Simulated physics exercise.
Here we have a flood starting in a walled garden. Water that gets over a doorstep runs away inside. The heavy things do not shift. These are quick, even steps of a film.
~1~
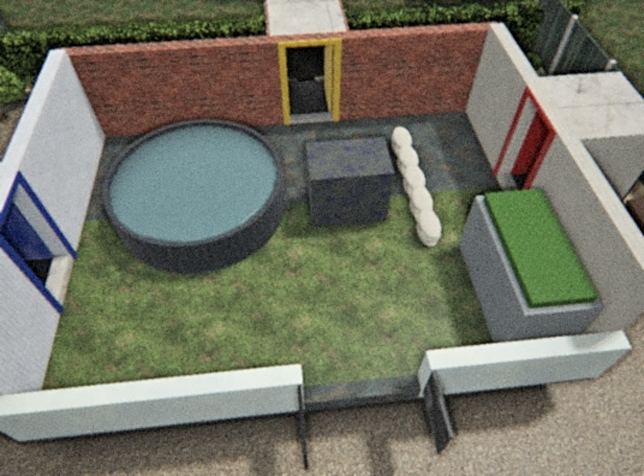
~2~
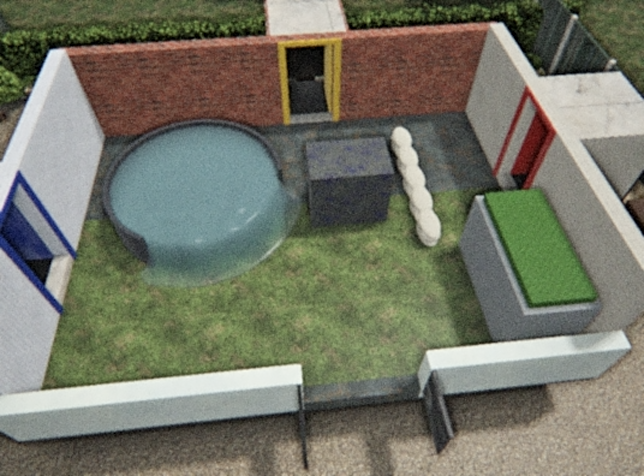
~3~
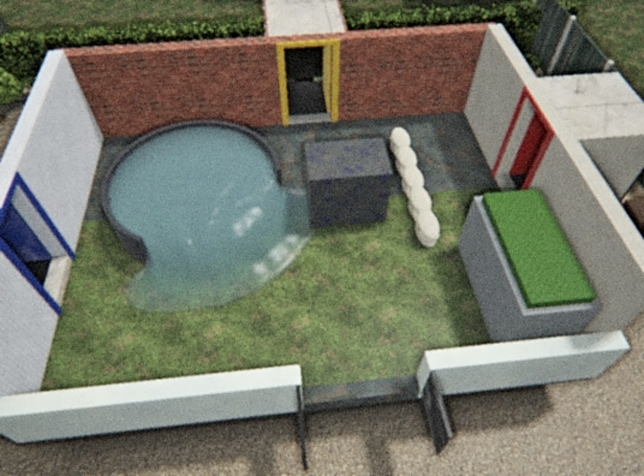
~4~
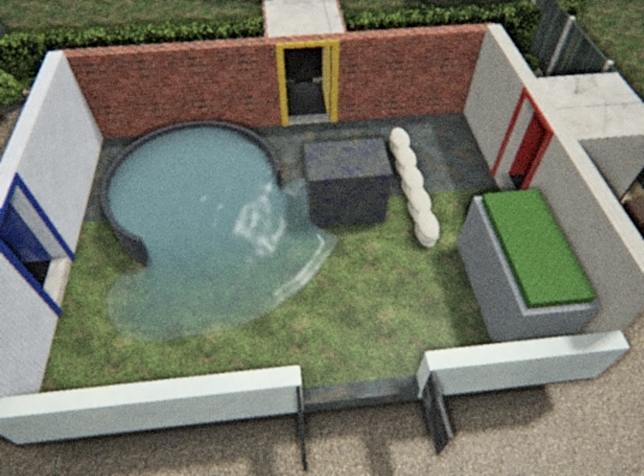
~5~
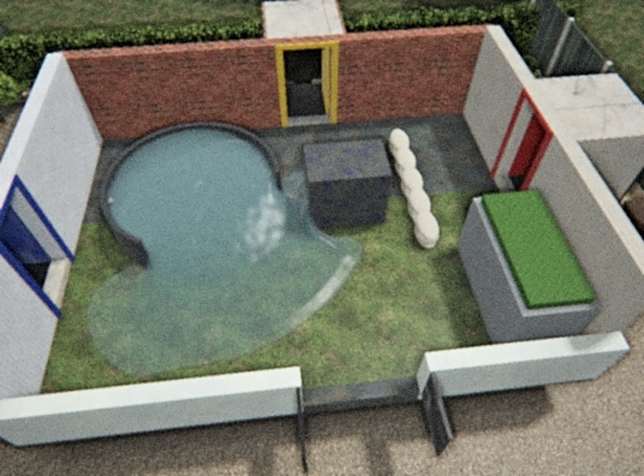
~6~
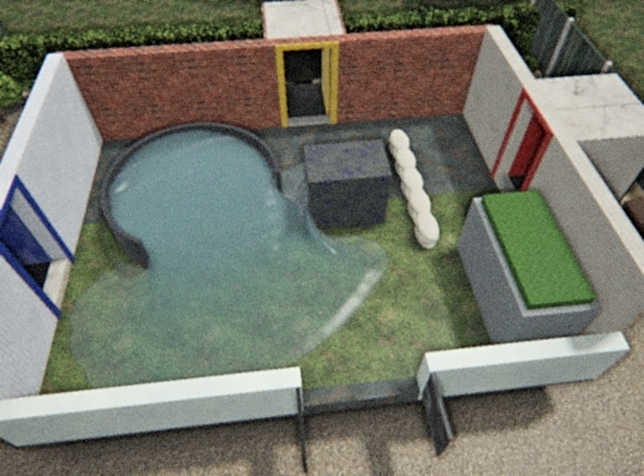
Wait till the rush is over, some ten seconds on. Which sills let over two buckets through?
The blue door stays under that; the red door stays under that; the yellow door takes more than that.
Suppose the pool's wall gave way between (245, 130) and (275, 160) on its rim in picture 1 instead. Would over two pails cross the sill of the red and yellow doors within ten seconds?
In short: The red door goes over, the yellow door floods.
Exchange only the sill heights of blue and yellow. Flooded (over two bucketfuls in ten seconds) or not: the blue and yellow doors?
One by one: The blue door floods; the yellow door holds.
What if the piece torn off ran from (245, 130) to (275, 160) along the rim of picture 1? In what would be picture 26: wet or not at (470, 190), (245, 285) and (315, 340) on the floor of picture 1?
In that order: Wet, clear, not flooded.
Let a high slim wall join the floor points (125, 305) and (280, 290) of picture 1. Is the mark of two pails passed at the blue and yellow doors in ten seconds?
My reading: Blue floods; yellow lets more in.
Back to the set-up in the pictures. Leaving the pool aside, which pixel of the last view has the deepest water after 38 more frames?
At about (102, 146).
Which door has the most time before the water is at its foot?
It is the door marked red.
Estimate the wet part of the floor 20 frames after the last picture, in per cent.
I make it 70 per cent.
A moment on, water covers 50 % of the floor; the blue door not reached, the red door not reached, the yellow door wet at the sill, nothing in.
Next, water covers 55 % of the floor; the blue door wet at the sill, nothing in, the red door not reached, the yellow door under two buckets in.
Then, water covers 70 % of the floor; the blue door wet at the sill, nothing in, the red door not reached, the yellow door over two buckets in.
Later, water covers 95 % of the floor; the blue door wet at the sill, nothing in, the red door wet at the sill, nothing in, the yellow door over two buckets in.
In the end, water covers 95 % of the floor; the blue door wet at the sill, nothing in, the red door wet at the sill, nothing in, the yellow door over two buckets in.
